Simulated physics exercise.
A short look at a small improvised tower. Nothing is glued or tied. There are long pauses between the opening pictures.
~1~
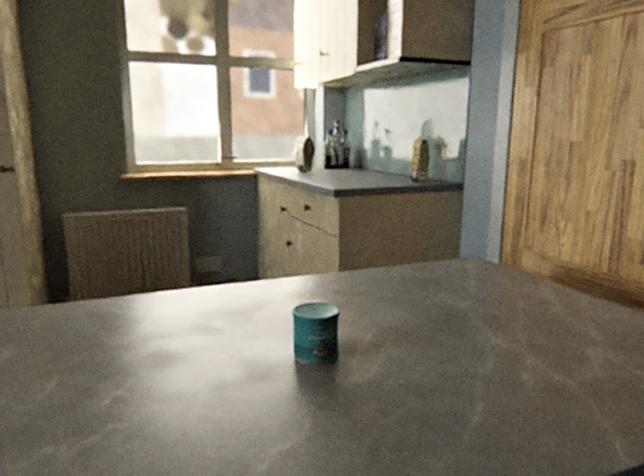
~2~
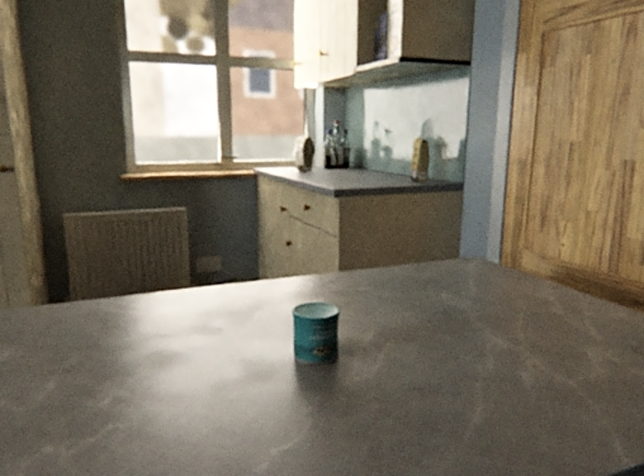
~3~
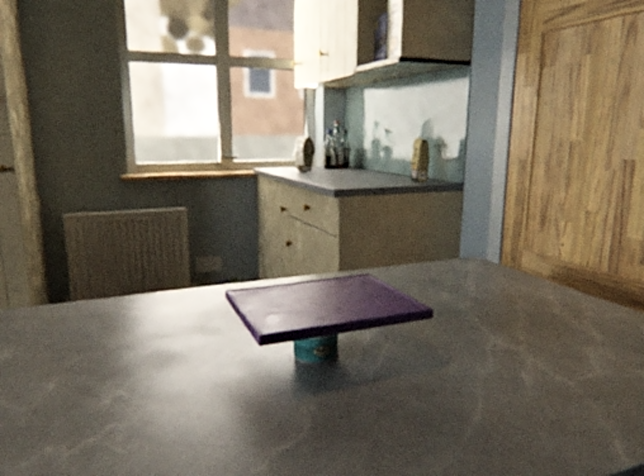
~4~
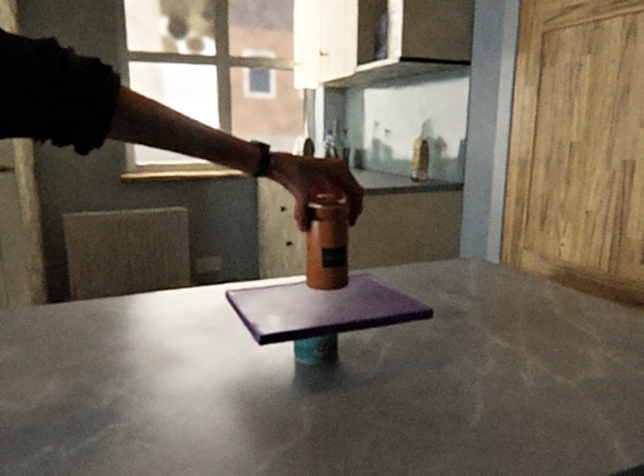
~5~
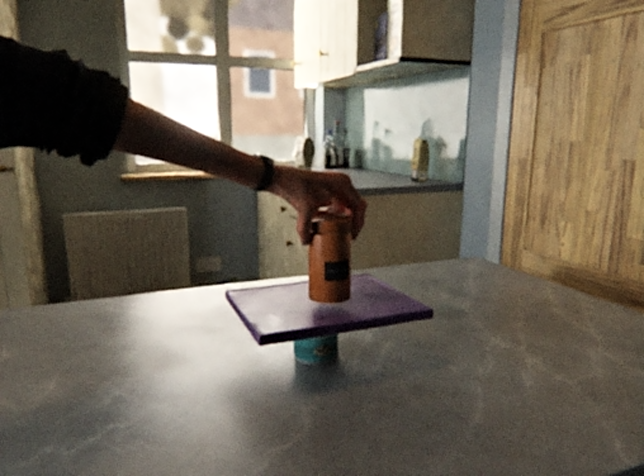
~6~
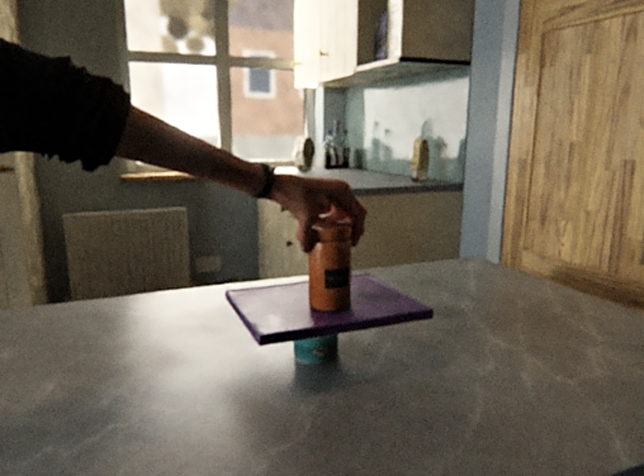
A hand lowered an orange jar onto a purple lid and kept hold of it, after the lid had appeared on top of a small teal tin that stood alone on a grey table.
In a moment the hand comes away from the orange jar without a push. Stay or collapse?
The stack holds.
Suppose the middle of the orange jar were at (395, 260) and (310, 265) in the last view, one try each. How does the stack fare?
First try: It loses its balance; second try: It keeps its balance.
Then, 0.20 s on from there, no change.
Then, 0.50 s on from there, orange jar resting near (330, 266).
In the end, all 3 unmoved. At the end, from the last picture's camera, orange jar near (330, 266). The stack stays up.
